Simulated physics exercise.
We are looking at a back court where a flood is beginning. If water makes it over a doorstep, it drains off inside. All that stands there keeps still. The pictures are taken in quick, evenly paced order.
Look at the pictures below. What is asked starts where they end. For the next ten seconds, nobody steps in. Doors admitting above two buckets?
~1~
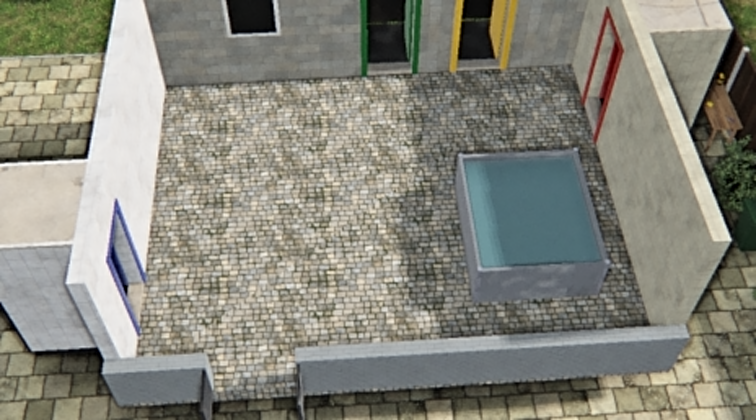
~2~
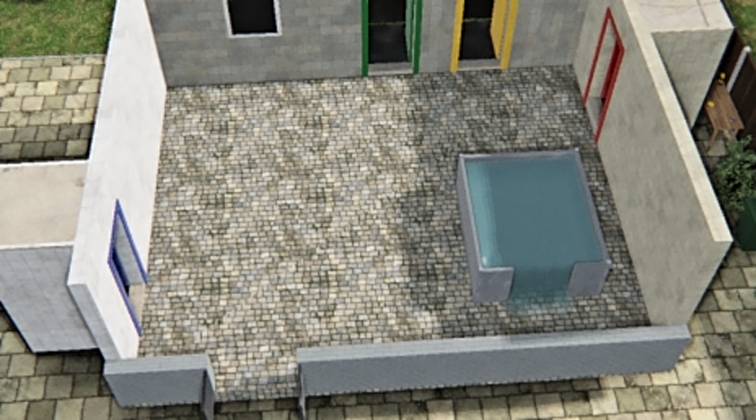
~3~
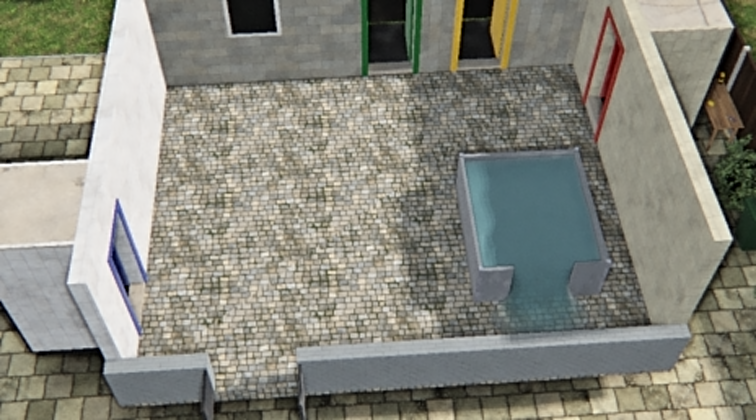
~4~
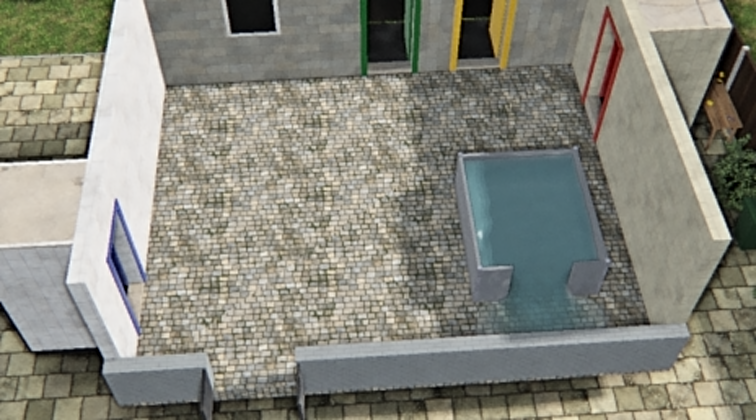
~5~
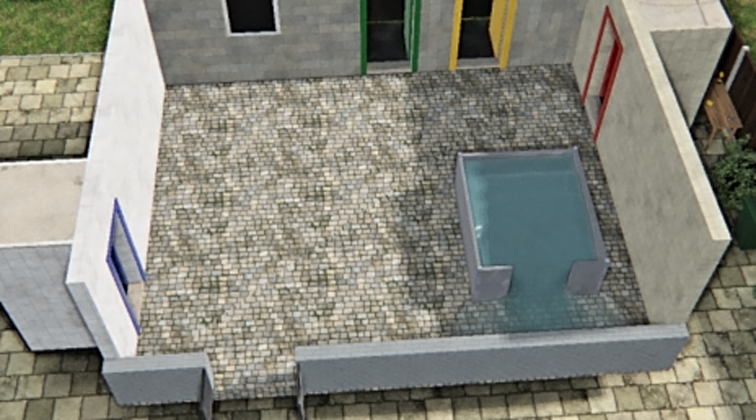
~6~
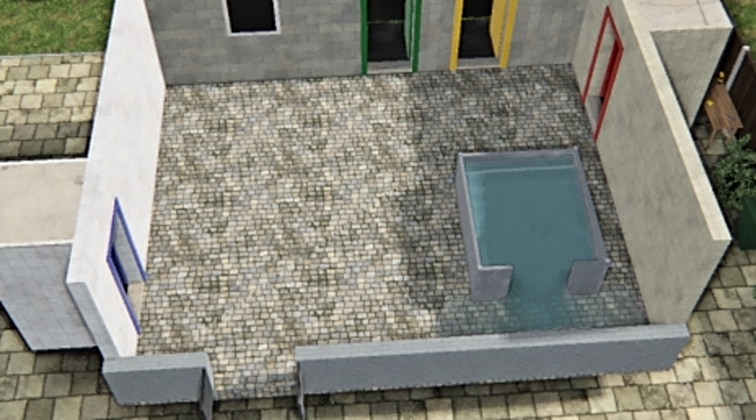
Green door: Two buckets or fewer. Blue door: Over two buckets. Yellow door: Over two buckets. Red door: Two buckets or fewer.
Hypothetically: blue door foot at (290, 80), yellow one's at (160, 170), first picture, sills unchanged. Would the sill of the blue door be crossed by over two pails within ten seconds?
Looking at it, blue tops the limit here.
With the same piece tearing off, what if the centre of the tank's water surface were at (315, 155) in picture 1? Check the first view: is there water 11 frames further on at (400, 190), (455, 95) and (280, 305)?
In that order: Not reached, not reached, reached by the flood.
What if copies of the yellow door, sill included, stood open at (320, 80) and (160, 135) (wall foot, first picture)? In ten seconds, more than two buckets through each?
Taking them in order, one undershoots and the other overshoots.
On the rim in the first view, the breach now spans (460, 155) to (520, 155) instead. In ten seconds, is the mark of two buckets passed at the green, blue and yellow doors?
My reading: The green door lets more in; the blue door takes less; the yellow door goes over.
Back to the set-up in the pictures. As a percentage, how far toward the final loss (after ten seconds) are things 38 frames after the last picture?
I'd put it at 55 per cent.
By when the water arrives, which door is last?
I'd go with the door marked green.
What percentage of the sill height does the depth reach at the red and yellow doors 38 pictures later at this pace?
About 40 %, then 160 %.
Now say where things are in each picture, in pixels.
The first frame shows the water tank at (530, 210) is whole and still.
In the second frame, the front is at (570, 304), out from the gap at (539, 287).
In the third frame, water pours out at (538, 287) and has run to a hidden place.
In the fourth frame, water pours out at (537, 286) and has run to a hidden place.
In the fifth frame, water pours out at (537, 286) and has run to a hidden place.
In the sixth frame, water pours out at (537, 285) and has run to a hidden place.
A moment on, water covers 15 % of the floor; the green door not reached, the blue door not reached, the yellow door not reached, the red door not reached.
Next, water covers 30 % of the floor; the green door not reached, the blue door not reached, the yellow door not reached, the red door not reached.
Then, water covers 55 % of the floor; the green door not reached, the blue door over two buckets in, the yellow door not reached, the red door wet at the sill, nothing in.
Later, water covers 85 % of the floor; the green door wet at the sill, nothing in, the blue door far over two buckets in, the yellow door over two buckets in, the red door wet at the sill, nothing in.
In the end, water covers 95 % of the floor; the green door wet at the sill, nothing in, the blue door far over two buckets in, the yellow door over two buckets in, the red door wet at the sill, nothing in.
